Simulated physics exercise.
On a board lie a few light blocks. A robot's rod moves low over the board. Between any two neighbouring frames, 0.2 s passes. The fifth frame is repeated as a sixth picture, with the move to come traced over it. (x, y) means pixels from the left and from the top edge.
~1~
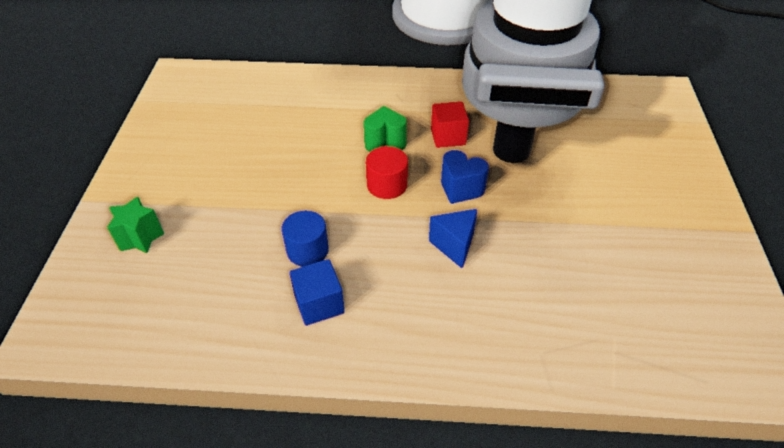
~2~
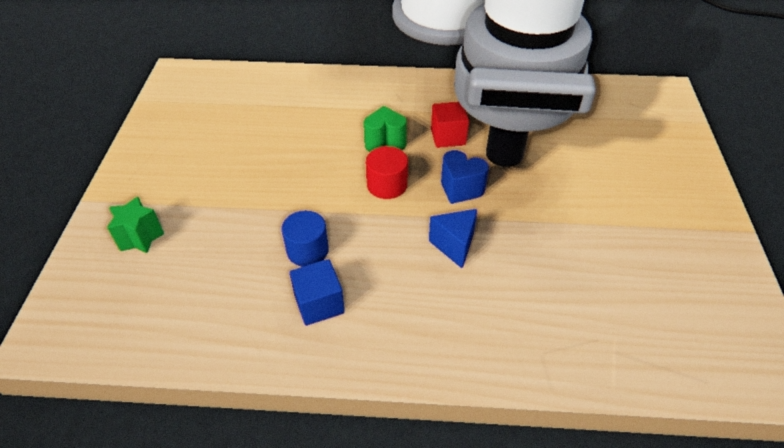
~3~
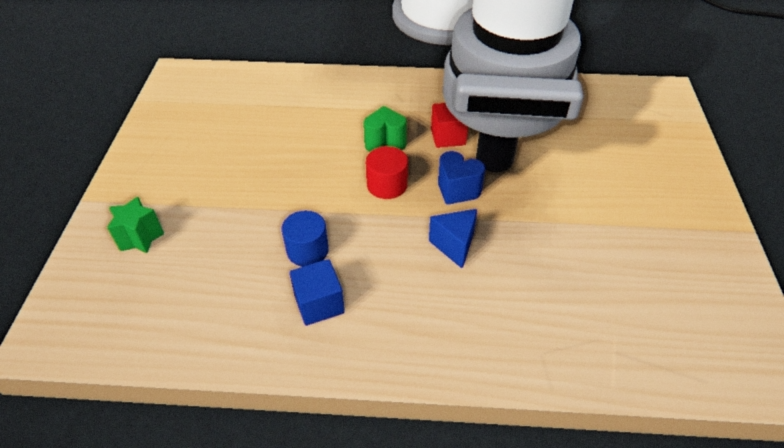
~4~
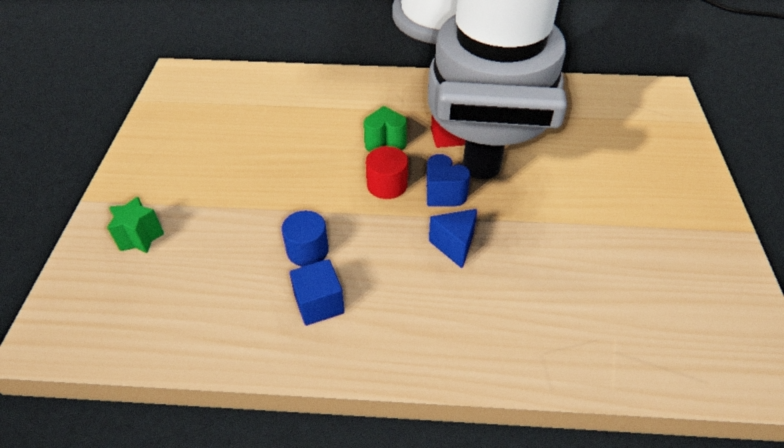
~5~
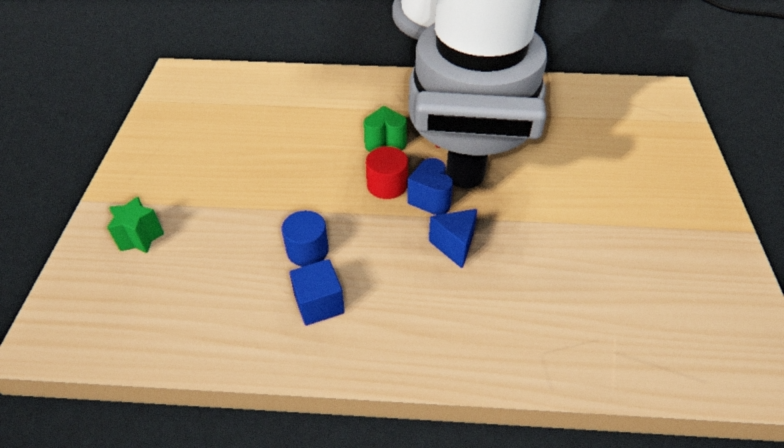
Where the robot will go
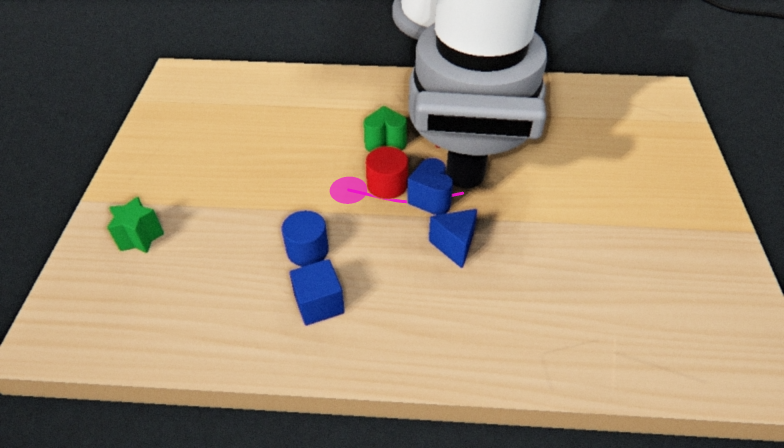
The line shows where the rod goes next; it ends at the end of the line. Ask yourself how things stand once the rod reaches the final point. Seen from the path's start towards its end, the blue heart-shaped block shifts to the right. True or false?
The statement is incorrect.
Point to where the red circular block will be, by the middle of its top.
It comes to (330, 141).
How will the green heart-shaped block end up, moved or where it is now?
At the moment the path ends, the green heart-shaped block still stands where it did.
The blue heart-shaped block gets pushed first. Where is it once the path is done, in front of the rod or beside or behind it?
The block lies off to the side or behind.
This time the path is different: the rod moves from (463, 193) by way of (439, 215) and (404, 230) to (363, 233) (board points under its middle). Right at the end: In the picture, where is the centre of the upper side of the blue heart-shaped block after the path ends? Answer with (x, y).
If I read the scene right, the answer is (356, 182).
The line goes from (463, 193) by way of (425, 201) and (386, 199) to (349, 190).
On the path given first. One third of the way, rod at (426, 183); red circular block at (369, 157); blue heart-shaped block at (392, 182).
Two thirds of the way, rod at (385, 180); red circular block at (352, 153); blue heart-shaped block at (353, 186), turned 15° anticlockwise.
At the end, rod at (347, 172); green heart-shaped block unmoved; red circular block at (330, 141); blue heart-shaped block at (329, 188), turned 50° anticlockwise; blue three-sided block unmoved.
